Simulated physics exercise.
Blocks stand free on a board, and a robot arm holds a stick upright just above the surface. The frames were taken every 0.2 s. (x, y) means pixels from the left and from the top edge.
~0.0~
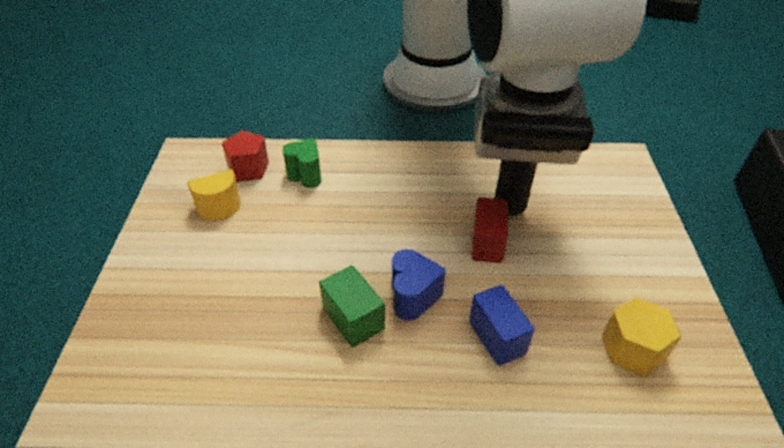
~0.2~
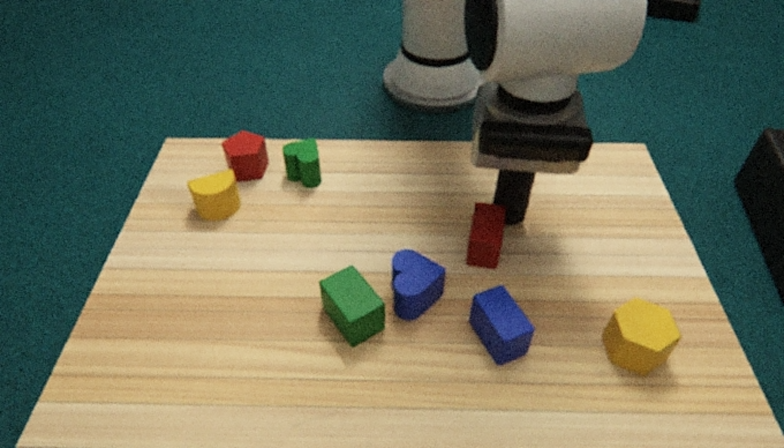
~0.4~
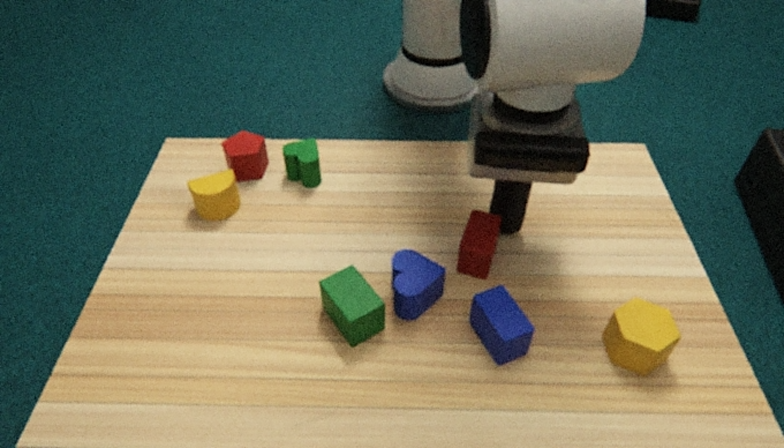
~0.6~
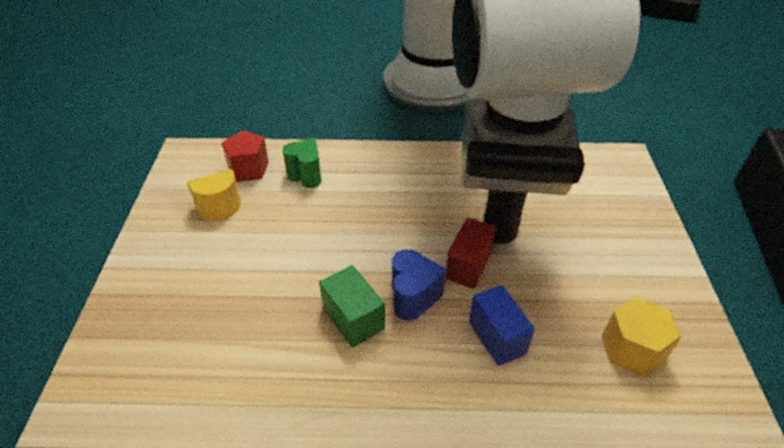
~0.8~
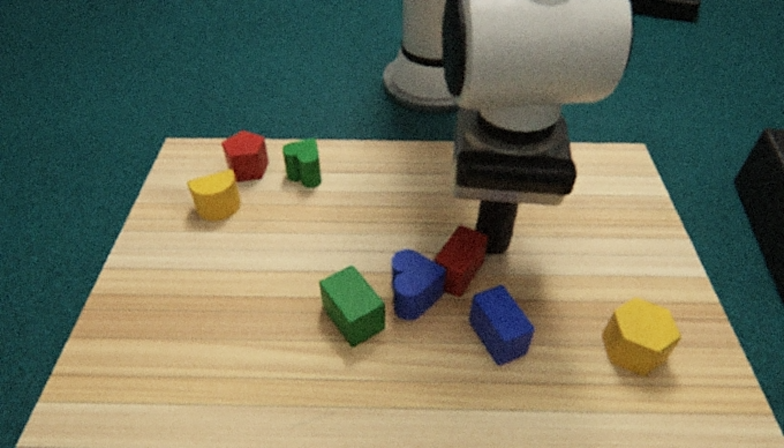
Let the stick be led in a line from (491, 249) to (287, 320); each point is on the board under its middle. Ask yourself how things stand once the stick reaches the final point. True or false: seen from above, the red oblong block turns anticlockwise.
My answer: True.
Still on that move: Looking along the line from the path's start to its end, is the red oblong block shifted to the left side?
Yes
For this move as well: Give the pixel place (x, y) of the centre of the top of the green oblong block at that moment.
The centre of its top face lies at (280, 342).
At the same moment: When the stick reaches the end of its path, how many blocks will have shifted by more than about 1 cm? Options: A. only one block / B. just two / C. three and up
(C)
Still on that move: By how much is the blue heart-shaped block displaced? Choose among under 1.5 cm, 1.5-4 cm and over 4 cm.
Goes over 4 cm.
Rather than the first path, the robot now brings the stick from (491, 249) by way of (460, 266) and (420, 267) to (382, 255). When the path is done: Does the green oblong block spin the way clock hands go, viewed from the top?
I'd say yes.
What follows on the original path. One third of the way, stick (428, 265); green oblong block (324, 305), turned 40° clockwise; blue heart-shaped block (366, 317); red oblong block (405, 281), turned 20° anticlockwise.
Two thirds of the way, stick (359, 288); green oblong block (323, 306), turned 45° clockwise; blue heart-shaped block (357, 345), turned 20° clockwise; red oblong block (381, 304), turned 110° anticlockwise.
At the end, stick (285, 313); green oblong block (280, 342), turned 20° anticlockwise; blue heart-shaped block (357, 348), turned 20° clockwise; red oblong block (379, 305), turned 115° anticlockwise; blue oblong block unmoved.
